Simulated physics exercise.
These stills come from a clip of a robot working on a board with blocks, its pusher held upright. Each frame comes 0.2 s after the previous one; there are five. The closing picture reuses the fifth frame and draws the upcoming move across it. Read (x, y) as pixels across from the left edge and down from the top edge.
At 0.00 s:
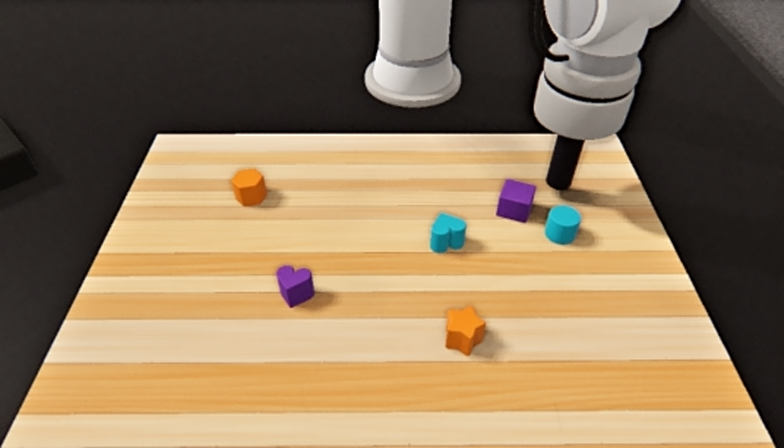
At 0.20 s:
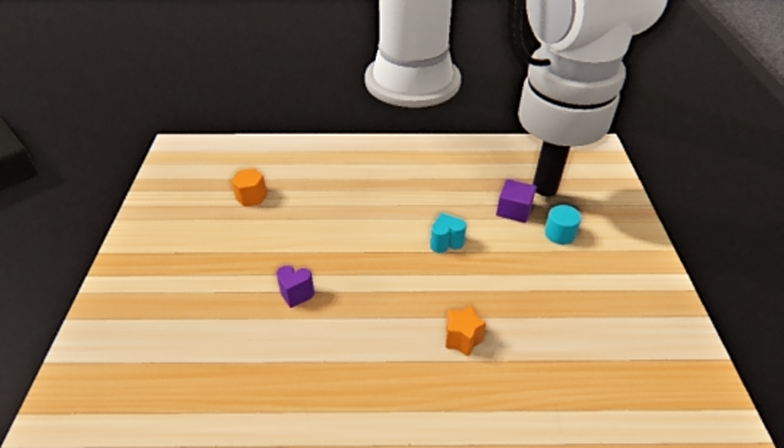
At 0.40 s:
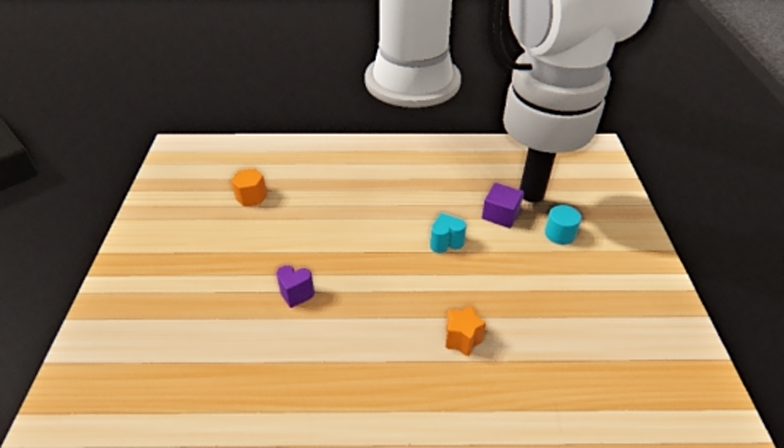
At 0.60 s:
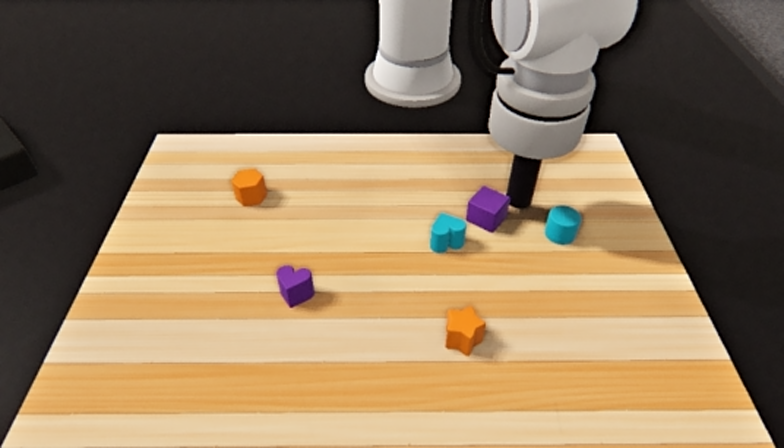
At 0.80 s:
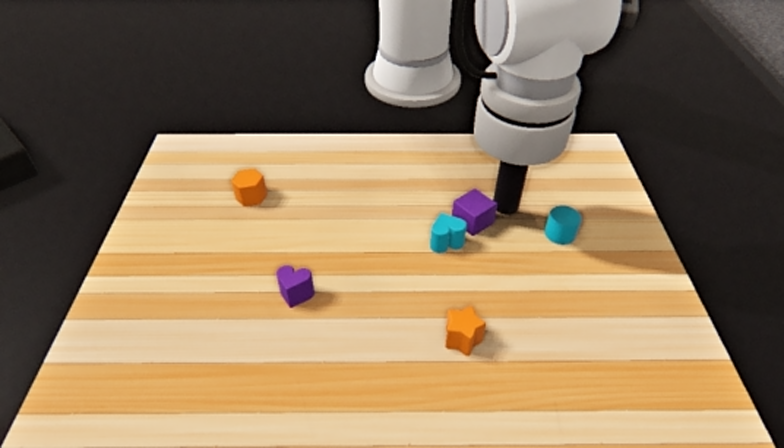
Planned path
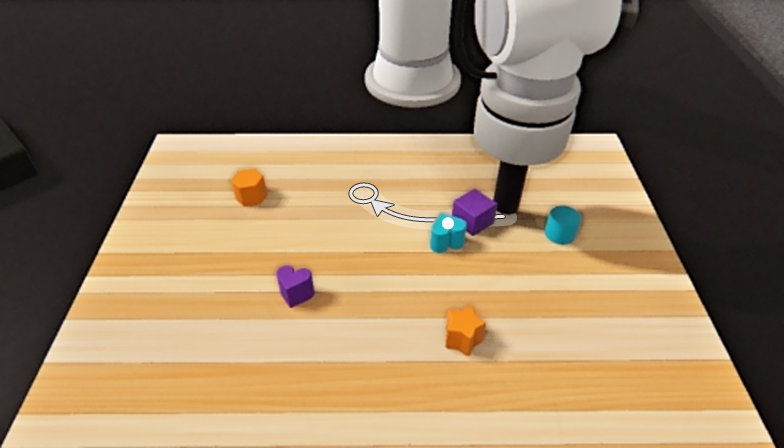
On a striped wooden board with six coloured blocks, a robot arm's black tip moved left to the purple square block and pushed it a short way left, up close to the turquoise heart.
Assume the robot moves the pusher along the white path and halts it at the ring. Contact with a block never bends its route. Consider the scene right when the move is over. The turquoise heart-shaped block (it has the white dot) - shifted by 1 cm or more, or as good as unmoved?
It is shoved along.
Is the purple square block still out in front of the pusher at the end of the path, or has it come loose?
In the end it is beside or behind the pusher.
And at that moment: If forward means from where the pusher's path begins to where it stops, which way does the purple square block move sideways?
The answer is left.
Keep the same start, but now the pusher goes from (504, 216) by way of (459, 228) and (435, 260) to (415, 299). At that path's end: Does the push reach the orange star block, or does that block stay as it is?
That block is not shifted.
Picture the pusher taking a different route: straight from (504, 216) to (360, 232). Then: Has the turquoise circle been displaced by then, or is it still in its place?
Put simply, it stays right there.
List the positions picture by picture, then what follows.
The first frame shows pusher's lower end at (558, 182); turquoise heart-shaped block at (448, 223); purple square block at (518, 191); turquoise circle at (566, 215).
The second frame shows pusher at (545, 188); blocks still.
The third frame shows pusher at (532, 194); purple square block at (505, 195).
The fourth frame shows pusher at (519, 200); purple square block at (490, 199).
The fifth frame shows pusher at (506, 206); turquoise heart-shaped block at (448, 223); purple square block at (476, 202); turquoise circle at (566, 215).
Drawn move, from (504, 216) by way of (452, 219) and (400, 216) to (364, 193); the dot is on the turquoise heart-shaped block.
On the path given first. One third of the way, pusher at (453, 209); turquoise heart-shaped block at (427, 237); purple square block at (430, 213), turned 20° anticlockwise.
Two thirds of the way, pusher at (400, 205); turquoise heart-shaped block at (421, 244), turned 15° anticlockwise; purple square block at (414, 221), turned 40° anticlockwise.
At the end, pusher at (363, 183); turquoise heart-shaped block at (421, 244), turned 15° anticlockwise; purple square block at (414, 221), turned 40° anticlockwise; turquoise circle still.
